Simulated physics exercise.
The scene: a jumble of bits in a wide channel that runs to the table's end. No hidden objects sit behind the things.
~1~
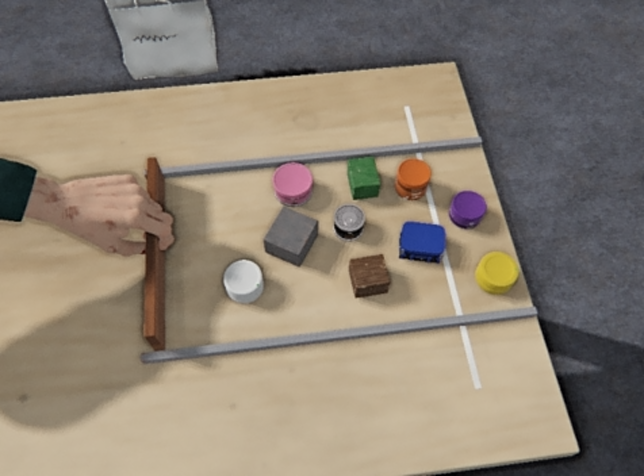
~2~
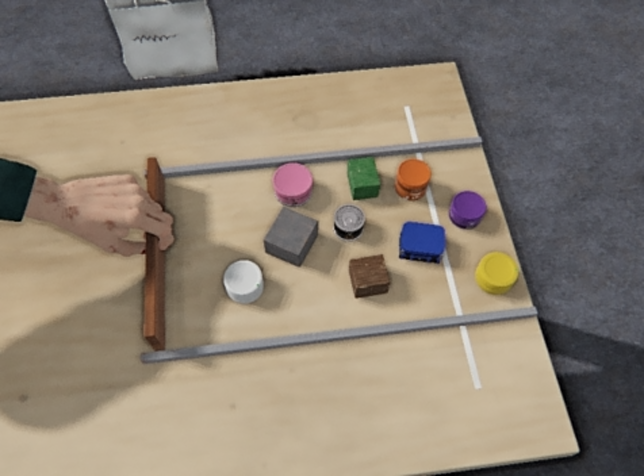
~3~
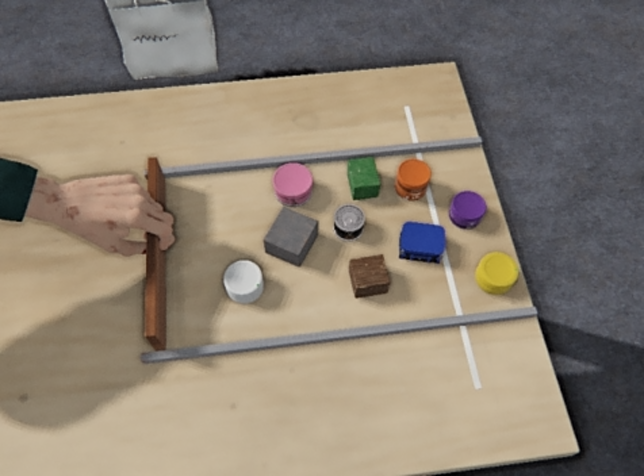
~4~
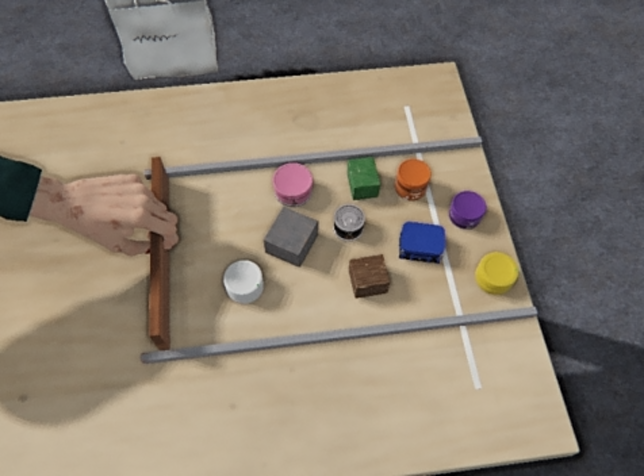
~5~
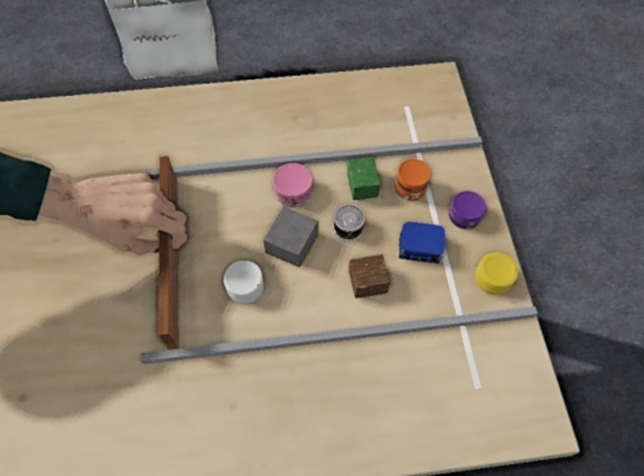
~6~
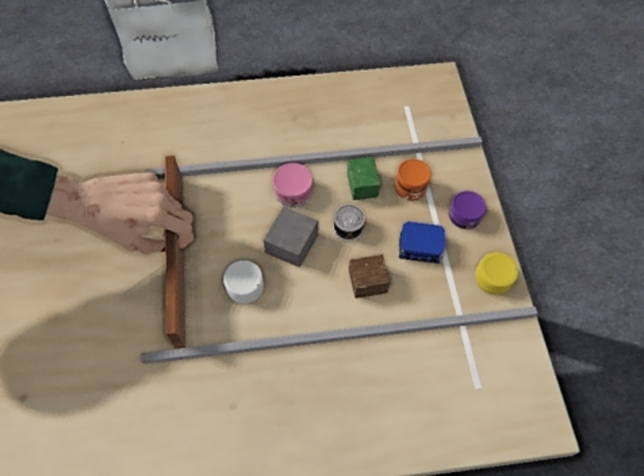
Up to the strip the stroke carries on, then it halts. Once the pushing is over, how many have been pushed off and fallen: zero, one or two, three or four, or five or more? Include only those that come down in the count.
One or two have.
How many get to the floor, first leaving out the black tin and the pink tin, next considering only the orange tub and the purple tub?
The counts: 0 and 0.
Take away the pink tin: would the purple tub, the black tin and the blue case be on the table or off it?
So: The purple tub goes down, the black tin does not drop, the blue case does not drop.
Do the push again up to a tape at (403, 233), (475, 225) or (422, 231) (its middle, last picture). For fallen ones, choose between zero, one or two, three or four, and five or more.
Lab note - count at each position: None; at least five; not one.
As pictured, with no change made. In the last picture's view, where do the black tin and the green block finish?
Black tin: About (487, 205); green block: About (478, 173).
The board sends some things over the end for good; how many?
2.
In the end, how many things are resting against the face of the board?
4 touch it.
Soon after, none off yet; yellow lid at rest near (496, 274); purple tub at rest near (467, 210); orange tub at rest near (413, 180).
In the end, the number that fall off is one or two; gone, orange tub and purple tub.
